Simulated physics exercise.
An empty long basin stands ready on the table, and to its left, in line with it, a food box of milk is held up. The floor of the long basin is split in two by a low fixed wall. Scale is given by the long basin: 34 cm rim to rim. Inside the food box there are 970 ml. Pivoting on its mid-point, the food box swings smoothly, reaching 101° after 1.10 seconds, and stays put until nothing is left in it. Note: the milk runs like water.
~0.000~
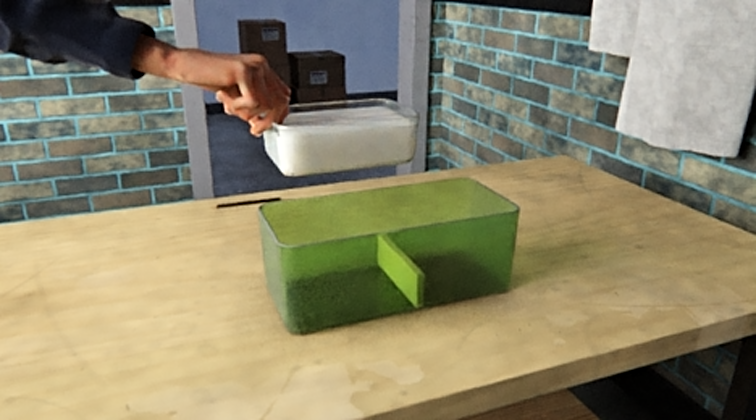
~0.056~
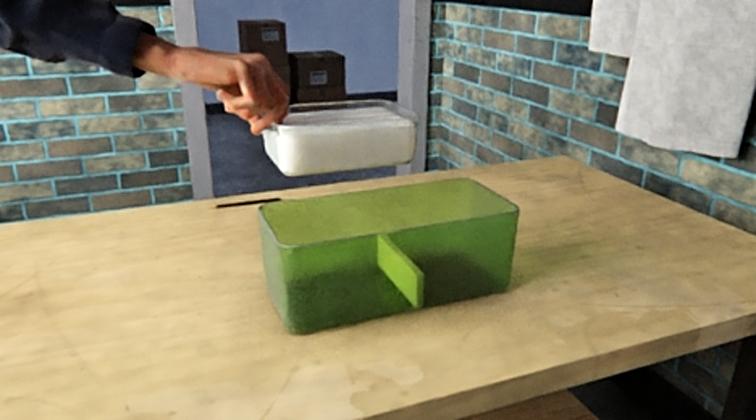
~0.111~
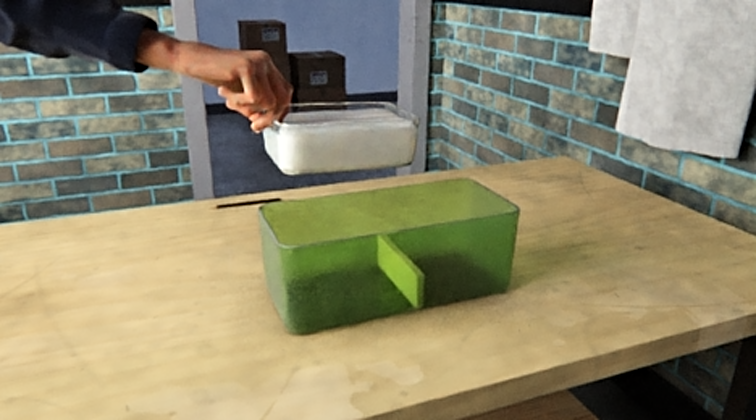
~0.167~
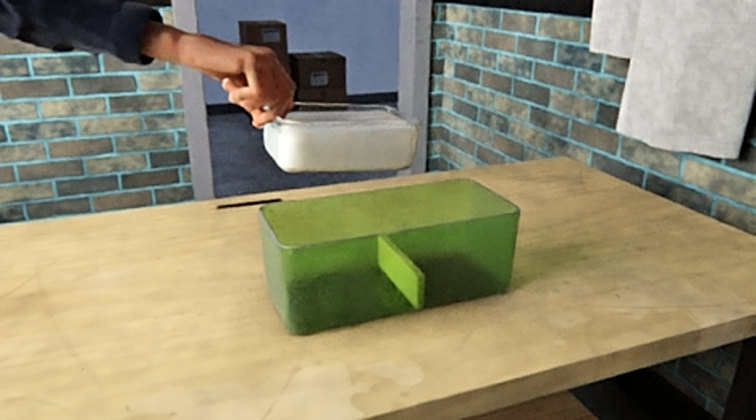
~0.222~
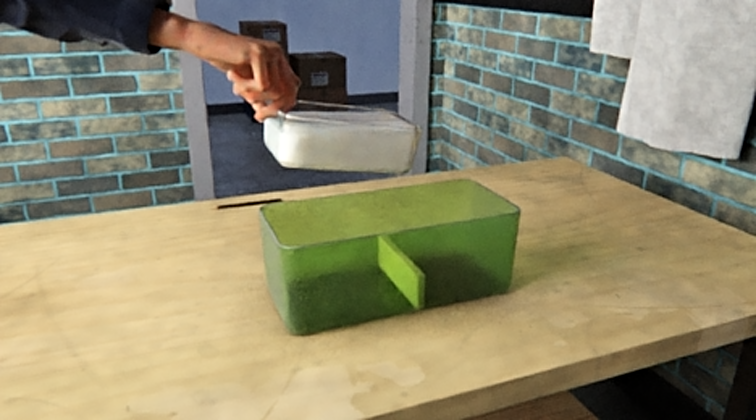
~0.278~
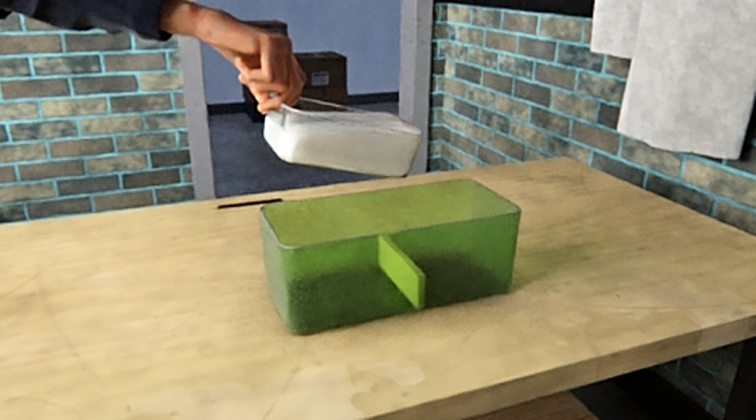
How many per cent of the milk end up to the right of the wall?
About 76 per cent.
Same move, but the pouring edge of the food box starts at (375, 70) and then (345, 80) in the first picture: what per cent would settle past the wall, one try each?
65 then 45 %.
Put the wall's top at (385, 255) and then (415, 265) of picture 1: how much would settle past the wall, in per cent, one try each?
The first gives near 80 per cent and the second near 55 per cent.
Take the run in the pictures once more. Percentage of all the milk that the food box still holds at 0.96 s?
Around 5 in a hundred.
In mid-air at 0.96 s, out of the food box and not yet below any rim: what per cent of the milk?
Close to 2 per cent.
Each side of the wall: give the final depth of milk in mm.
Left part about 6 mm deep, right part about 34 mm deep.
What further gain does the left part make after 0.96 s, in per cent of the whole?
It comes to about 7 per cent.
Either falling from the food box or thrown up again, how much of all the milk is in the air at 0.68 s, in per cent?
Share: Roughly 36 per cent.
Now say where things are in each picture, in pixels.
The first picture shows tilt 0°; pouring edge (404, 109); surface from (270, 124) to (400, 114); the long basin's rim runs from (268, 226) to (495, 194); the wall's top is at (399, 254).
The second picture shows tilt 1°; pouring edge (404, 110); surface from (270, 124) to (400, 114).
The third picture shows tilt 3°; pouring edge (405, 112); surface from (271, 124) to (401, 116).
The fourth picture shows tilt 6°; pouring edge (406, 116); surface from (272, 123) to (402, 118).
The fifth picture shows tilt 10°; pouring edge (407, 121); surface from (273, 122) to (404, 118).
The sixth picture shows tilt 15°; pouring edge (408, 128); surface from (275, 122) to (403, 121); 2 per cent is over the edge.
After 0.68 s the tilt is 68° and 22 per cent is still to pour, 0 is left of the wall and 40 right of it.
After 0.96 s the tilt is 97° and 5 per cent is still to pour, 10 is left of the wall and 77 right of it.
After 1.27 s the tilt is 101° and 0 per cent is still to pour, 17 is left of the wall and 76 right of it.
After 1.60 s the tilt is 101° and 0 per cent is still to pour, 17 is left of the wall and 76 right of it.
In the end 17 per cent lies left of the wall, 76 right of it and 7 outside.
